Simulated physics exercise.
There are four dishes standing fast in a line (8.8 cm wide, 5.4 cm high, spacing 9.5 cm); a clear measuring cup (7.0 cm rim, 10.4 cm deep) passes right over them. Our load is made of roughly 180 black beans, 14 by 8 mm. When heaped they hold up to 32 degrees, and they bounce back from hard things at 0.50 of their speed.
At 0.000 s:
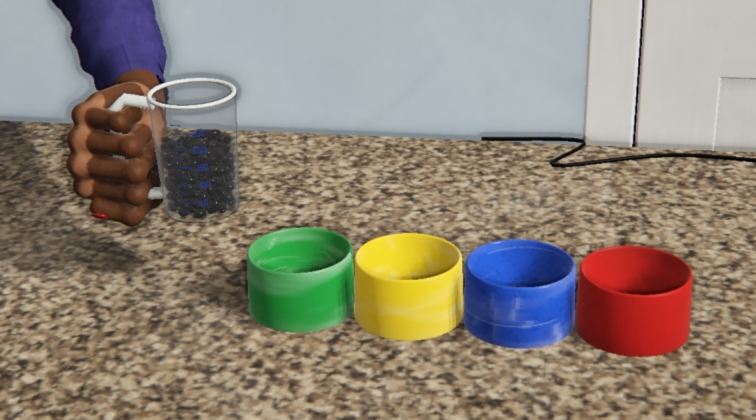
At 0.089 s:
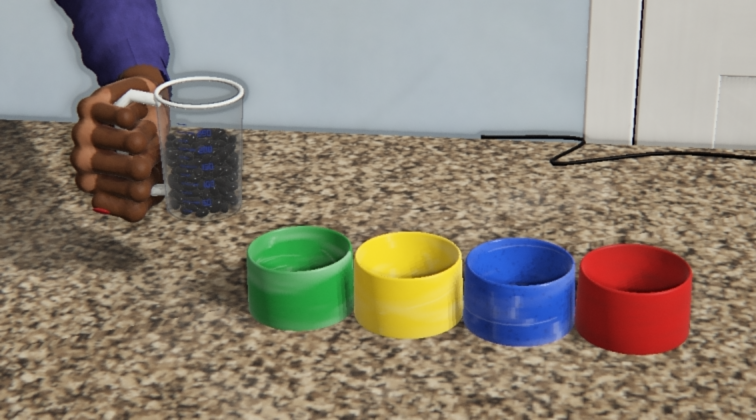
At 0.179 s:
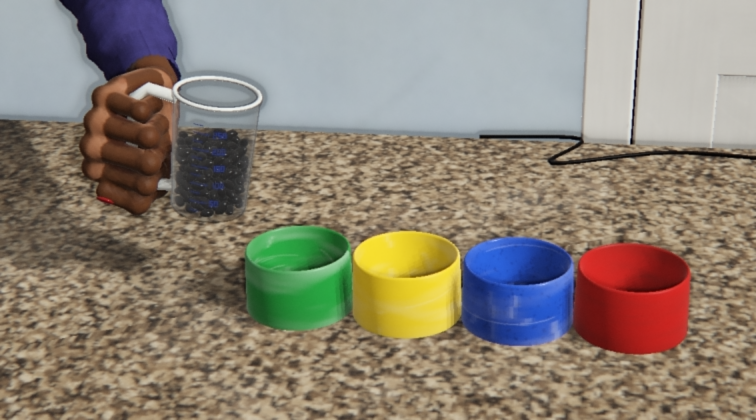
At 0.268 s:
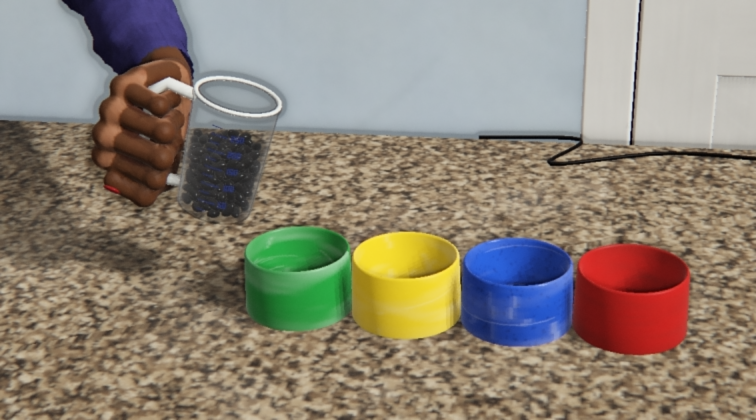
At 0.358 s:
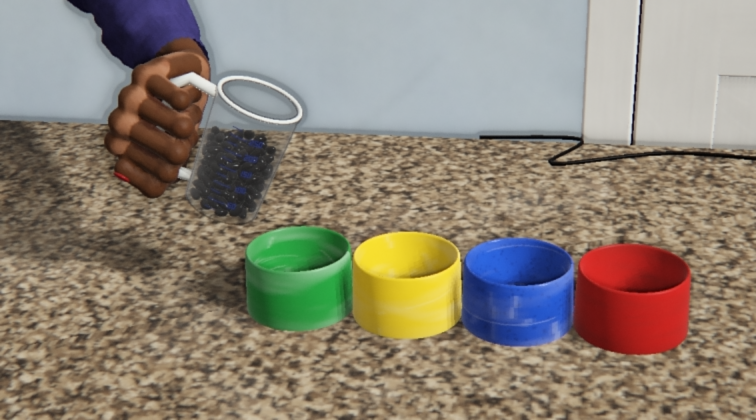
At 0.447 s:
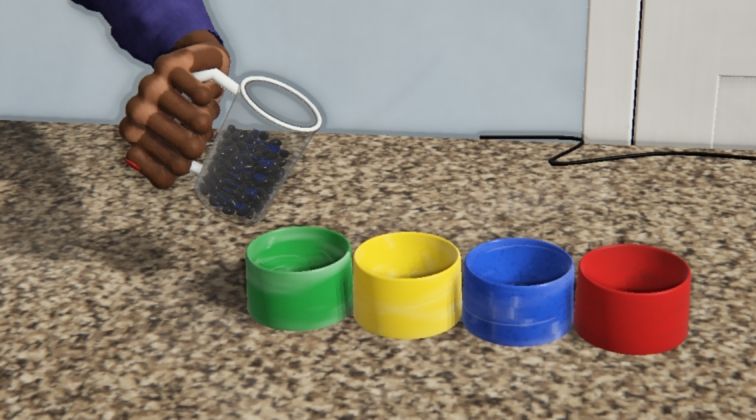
A hand holding a clear cup of black beans moves right while tilting it toward four colored dishes on a speckled countertop.
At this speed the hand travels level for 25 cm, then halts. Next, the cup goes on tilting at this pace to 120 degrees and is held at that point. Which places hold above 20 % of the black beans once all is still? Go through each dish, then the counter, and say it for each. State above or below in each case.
Outcome: Red: Gets a fifth at most. Blue: Gets more than a fifth. Green: Gets a fifth at most. Yellow: Gets a fifth at most. Counter: Gets a fifth at most.
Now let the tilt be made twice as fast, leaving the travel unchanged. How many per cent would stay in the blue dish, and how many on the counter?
Then the blue dish would get 0 and the counter 0.
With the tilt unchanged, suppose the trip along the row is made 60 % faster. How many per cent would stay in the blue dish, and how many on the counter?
Then the blue dish gets 70 and the counter 10.
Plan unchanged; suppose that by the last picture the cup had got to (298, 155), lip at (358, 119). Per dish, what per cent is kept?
Kept per dish: Red = 10, blue = 70, green = 0, yellow = 0.
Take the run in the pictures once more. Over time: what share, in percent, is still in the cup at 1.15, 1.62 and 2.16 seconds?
Going in order, it reads 100, then 65, and finally 0 per cent.
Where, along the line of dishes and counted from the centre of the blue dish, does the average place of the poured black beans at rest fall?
Close to 1 cm, shifted rightward.
After 1.15 s, tilt 85 degrees; cup holds 100 %.
After 1.62 s, tilt 120 degrees; cup holds 65 %, blue 35 %.
After 2.16 s, tilt 120 degrees; cup holds 0 %, red 5 %, blue 95 %.
In the end, at 2.9 s, red 5 %, blue 95 %, green 0 %, yellow 0 %, counter 5 %.
